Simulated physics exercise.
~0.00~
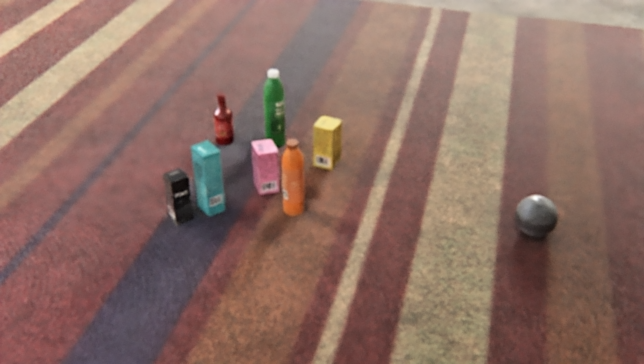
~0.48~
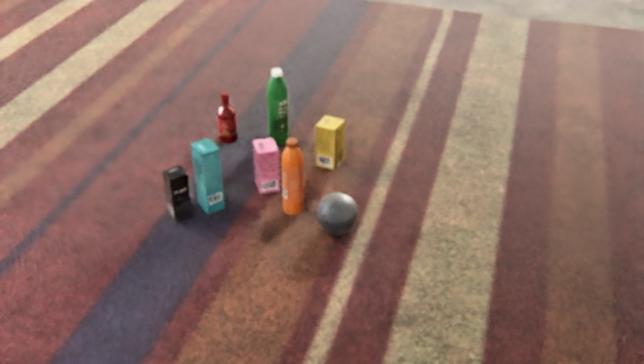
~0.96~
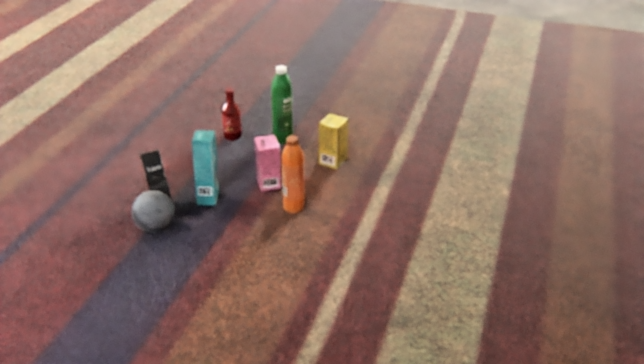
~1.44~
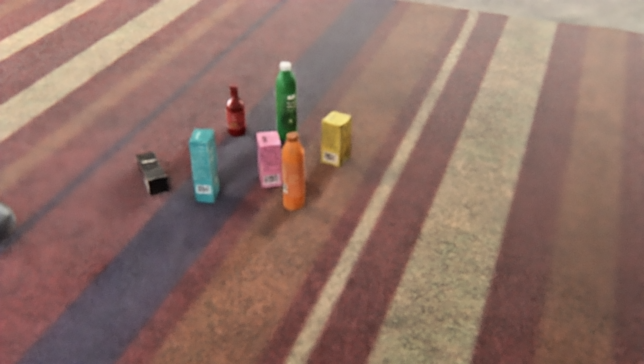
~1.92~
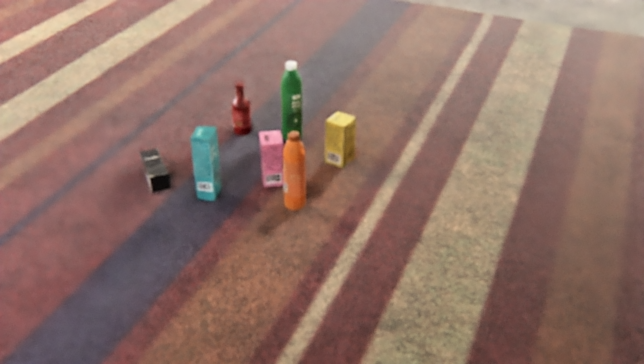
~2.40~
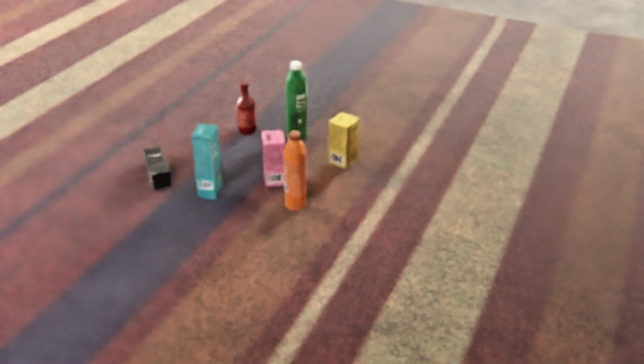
Grey ball rolling left across a striped carpet past bottles and cartons, knocking the small black carton onto its side and leaving view.
